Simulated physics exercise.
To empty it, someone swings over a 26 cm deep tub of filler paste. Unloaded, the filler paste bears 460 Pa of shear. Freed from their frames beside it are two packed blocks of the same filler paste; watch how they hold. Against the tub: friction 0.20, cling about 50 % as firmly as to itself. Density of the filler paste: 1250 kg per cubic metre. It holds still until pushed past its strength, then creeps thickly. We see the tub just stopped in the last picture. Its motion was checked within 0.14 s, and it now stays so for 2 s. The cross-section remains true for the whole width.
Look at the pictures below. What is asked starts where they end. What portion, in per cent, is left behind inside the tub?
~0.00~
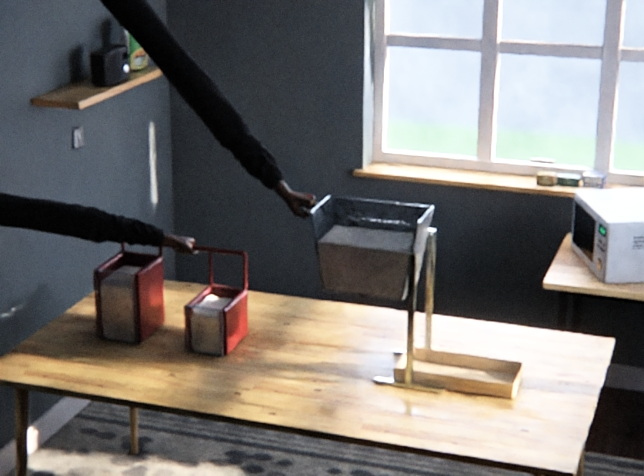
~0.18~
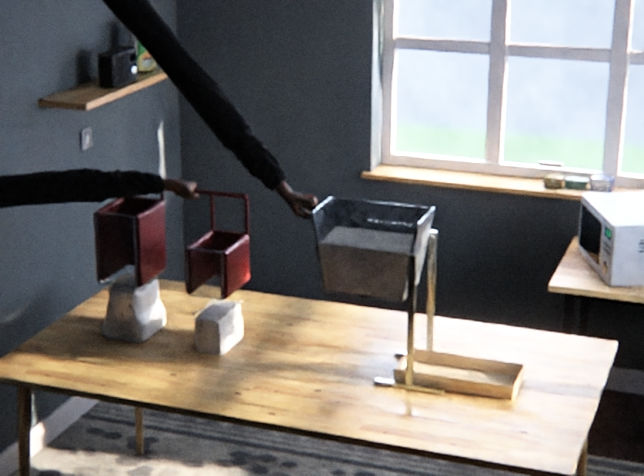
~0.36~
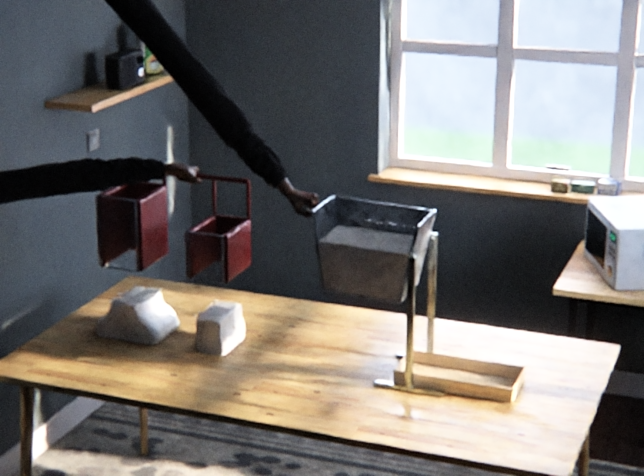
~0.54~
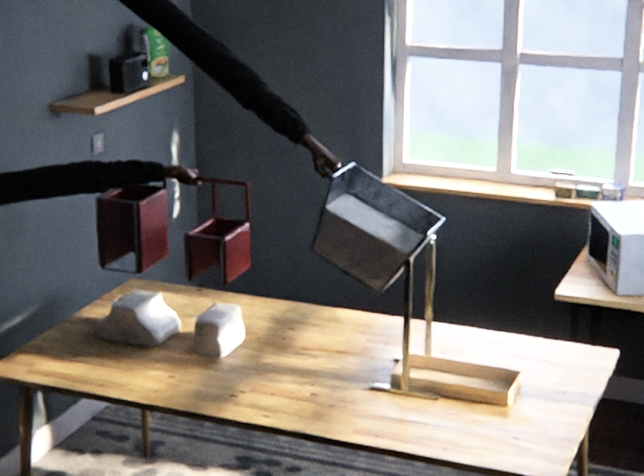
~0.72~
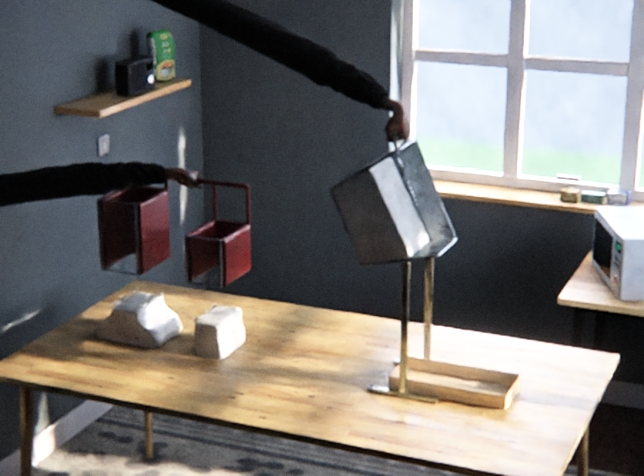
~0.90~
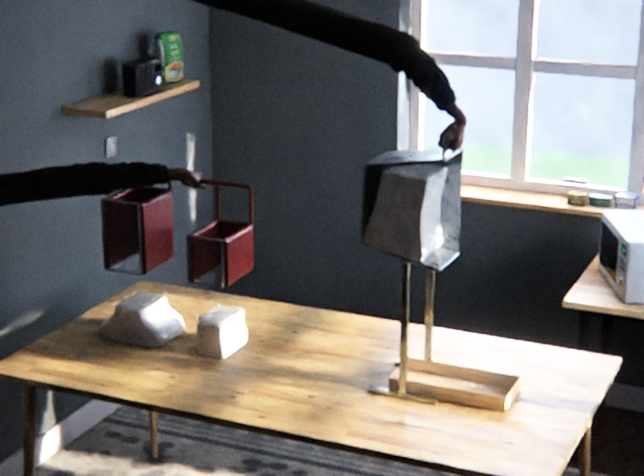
The portion left inside is around 33 %.
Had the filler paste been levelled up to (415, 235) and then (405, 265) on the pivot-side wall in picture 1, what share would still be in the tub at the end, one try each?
The first fill leaves 0 % in the tub and the second leaves 45 %.
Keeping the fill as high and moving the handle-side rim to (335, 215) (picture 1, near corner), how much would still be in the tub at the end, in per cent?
I'd say around 45 percent would remain in the tub at the end.
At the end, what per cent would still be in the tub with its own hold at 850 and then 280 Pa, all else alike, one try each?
Respectively, close to 0 % and close to 20 %.
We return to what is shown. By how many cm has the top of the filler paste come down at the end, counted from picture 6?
19 cm.
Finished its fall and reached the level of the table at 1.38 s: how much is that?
About 55 per cent.
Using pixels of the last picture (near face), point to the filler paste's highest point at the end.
The highest point sits at around (398, 233).
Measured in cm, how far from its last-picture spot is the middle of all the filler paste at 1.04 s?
It has moved around 10 centimetres.
After 1.04 s, the tub is at 90 degrees and holds 81 %.
After 1.21 s, the tub is at 90 degrees and holds 42 %.
After 1.38 s, the tub is at 90 degrees and holds 36 %.
After 1.55 s, the tub is at 90 degrees and holds 34 %.
After 2.90 s, the tub is at 90 degrees and holds 33 %.
